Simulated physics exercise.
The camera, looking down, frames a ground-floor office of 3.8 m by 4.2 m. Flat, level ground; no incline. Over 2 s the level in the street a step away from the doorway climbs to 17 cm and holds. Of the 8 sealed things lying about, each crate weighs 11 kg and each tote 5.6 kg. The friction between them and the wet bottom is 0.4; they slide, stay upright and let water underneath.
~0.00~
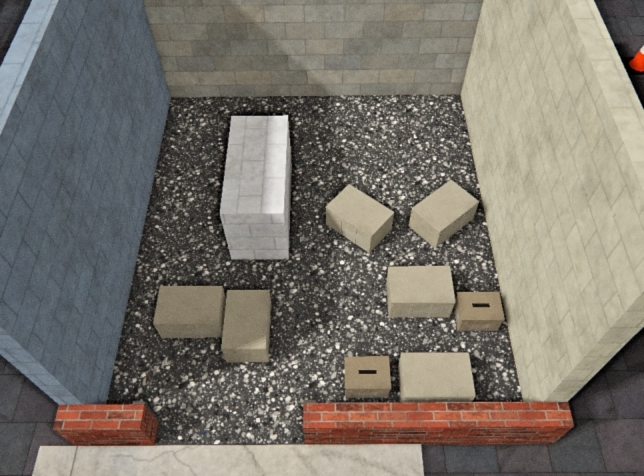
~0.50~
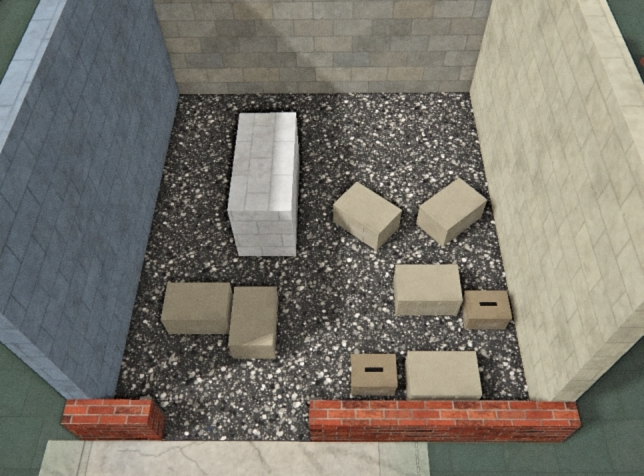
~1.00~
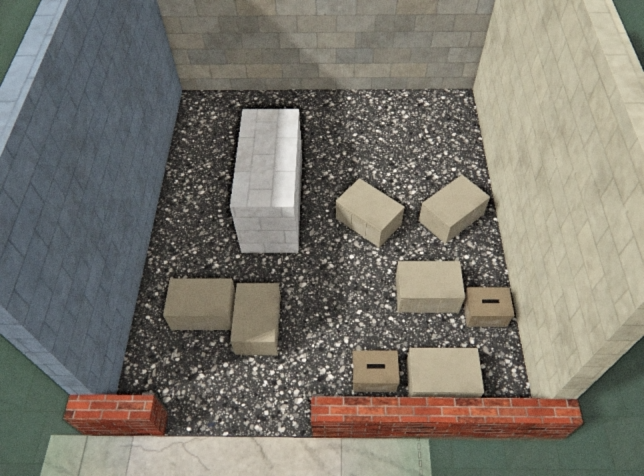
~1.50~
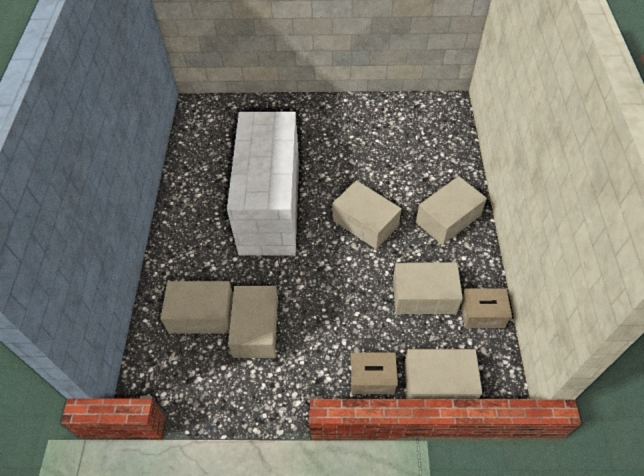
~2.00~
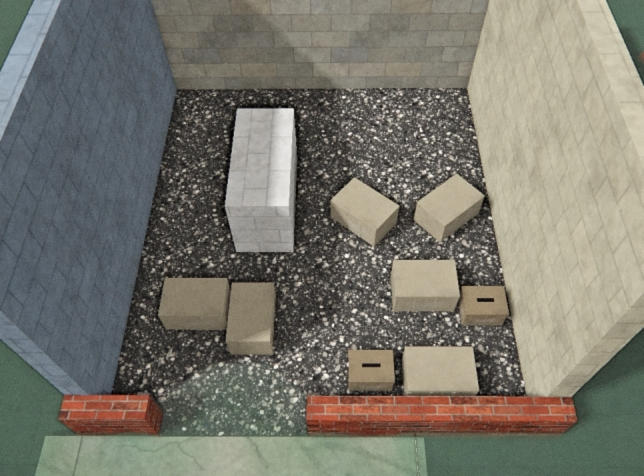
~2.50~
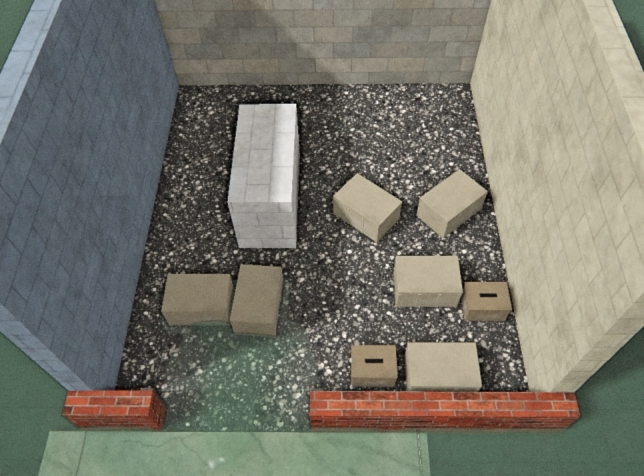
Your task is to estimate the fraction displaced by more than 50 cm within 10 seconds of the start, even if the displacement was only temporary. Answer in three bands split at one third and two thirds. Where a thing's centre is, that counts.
One third to two thirds.
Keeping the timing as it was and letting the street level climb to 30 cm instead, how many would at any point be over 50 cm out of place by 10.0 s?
8.
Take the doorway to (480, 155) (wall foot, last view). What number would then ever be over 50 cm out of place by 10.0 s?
In that case the number is 3.
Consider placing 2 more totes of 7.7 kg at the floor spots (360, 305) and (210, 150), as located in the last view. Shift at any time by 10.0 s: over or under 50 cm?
First one stays within it, second one exceeds it.
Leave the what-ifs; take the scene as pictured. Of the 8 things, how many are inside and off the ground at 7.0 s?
Total: 1.
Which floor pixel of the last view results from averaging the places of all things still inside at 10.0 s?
They average out to somewhere around (420, 229).
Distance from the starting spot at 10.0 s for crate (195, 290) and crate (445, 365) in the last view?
350 cm and 0 cm respectively.
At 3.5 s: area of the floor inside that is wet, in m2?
Some 4.5 m2 of it.
After 3.5 s 2 of 8 are over 50 cm from their spots; 0 afloat.
After 4.5 s 2 of 8 are over 50 cm from their spots; 1 afloat.
After 7.0 s 3 of 8 are over 50 cm from their spots; 1 afloat.
After 10.0 s 4 of 8 are over 50 cm from their spots, and 4 have been at some point; 4 afloat.
